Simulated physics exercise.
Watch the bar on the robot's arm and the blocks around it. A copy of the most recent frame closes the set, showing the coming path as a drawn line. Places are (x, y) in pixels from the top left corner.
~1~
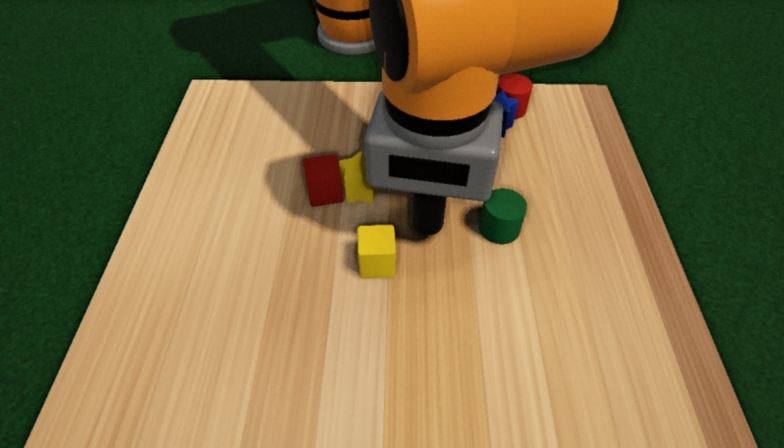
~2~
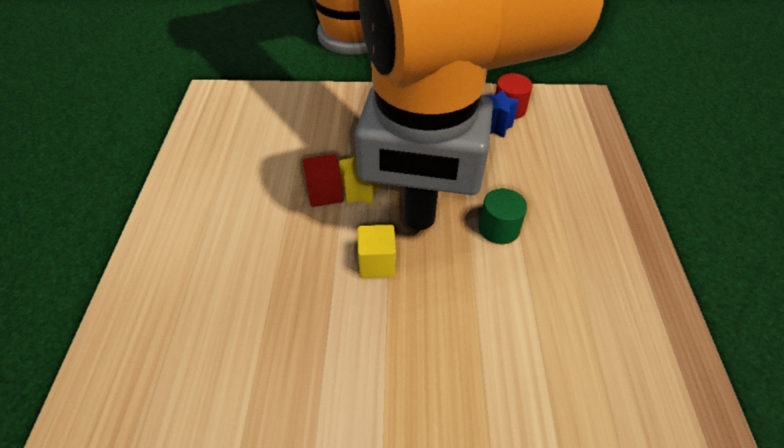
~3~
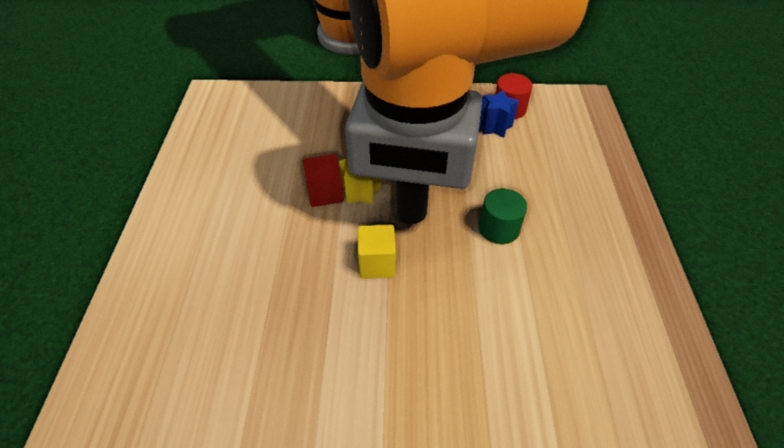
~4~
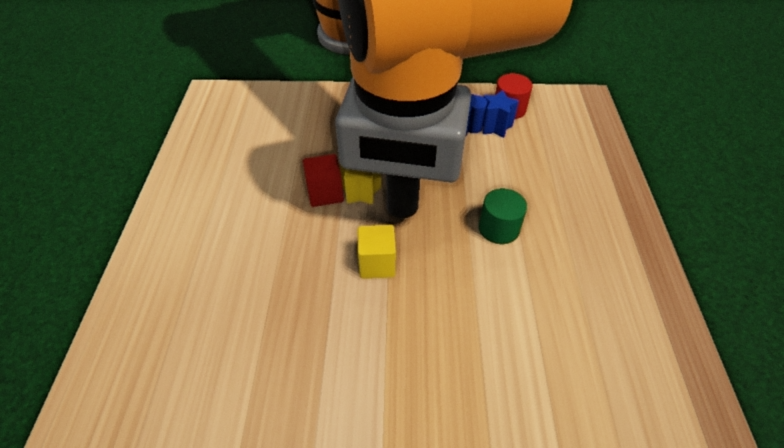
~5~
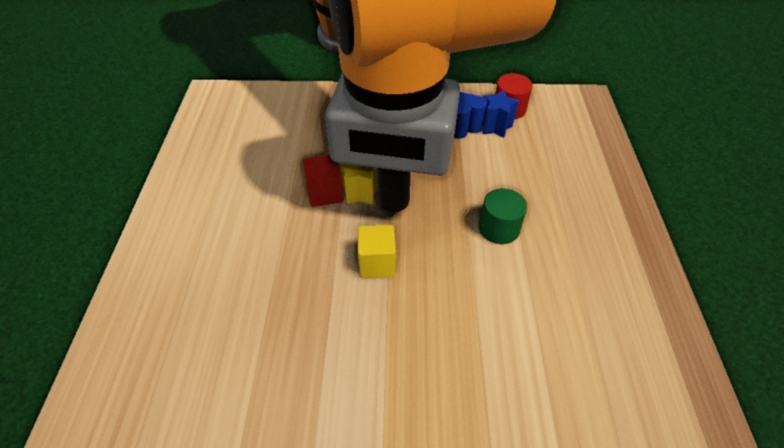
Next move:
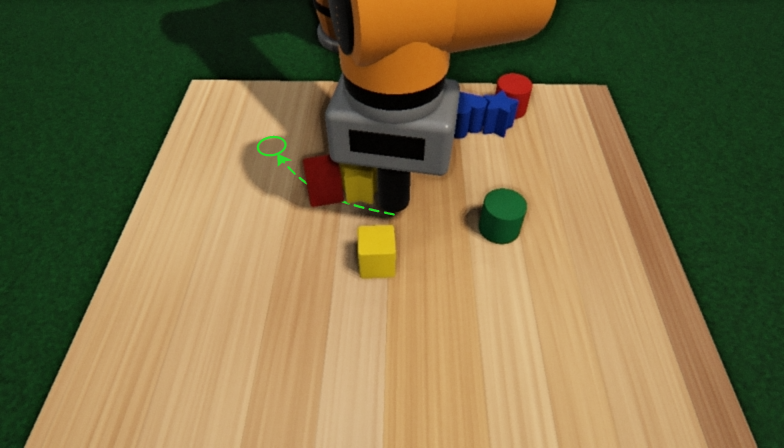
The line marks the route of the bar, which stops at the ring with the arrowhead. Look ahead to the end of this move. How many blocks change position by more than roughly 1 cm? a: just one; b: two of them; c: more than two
It's b.
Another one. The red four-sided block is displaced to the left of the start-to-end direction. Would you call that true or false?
It is true.
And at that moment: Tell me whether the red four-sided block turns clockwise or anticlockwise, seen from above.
My answer: Anticlockwise.
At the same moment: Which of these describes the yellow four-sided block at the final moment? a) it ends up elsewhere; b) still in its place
b (still in its place)
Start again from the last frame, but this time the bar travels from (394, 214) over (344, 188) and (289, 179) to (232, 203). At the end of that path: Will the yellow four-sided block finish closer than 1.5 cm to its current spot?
Yes, it checks out.
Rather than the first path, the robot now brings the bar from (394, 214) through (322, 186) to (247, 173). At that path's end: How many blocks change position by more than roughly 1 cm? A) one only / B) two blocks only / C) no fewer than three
I choose B.
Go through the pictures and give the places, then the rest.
The first picture shows bar tip at (427, 223); block tops, red four-sided block at (322, 167); yellow star at (359, 165); yellow four-sided block at (376, 239).
The second picture shows bar at (419, 218); blocks unchanged.
The third picture shows bar at (411, 213); blocks unchanged.
The fourth picture shows bar at (403, 207); blocks unchanged.
The fifth picture shows bar at (394, 201); red four-sided block at (322, 167); yellow star partly hidden; yellow four-sided block at (376, 239).
Path on the board, from (394, 214) through (339, 200) and (297, 176) to (272, 146).
On the path given first. One third of the way, bar at (337, 186); red four-sided block at (301, 163); yellow star at (341, 152), turned 70° clockwise.
Two thirds of the way, bar at (294, 162); red four-sided block at (256, 147), turned 40° anticlockwise; yellow star at (333, 147).
At the end, bar at (268, 132); red four-sided block at (241, 139), turned 105° anticlockwise; yellow star at (333, 147), turned 120° clockwise; yellow four-sided block in place.
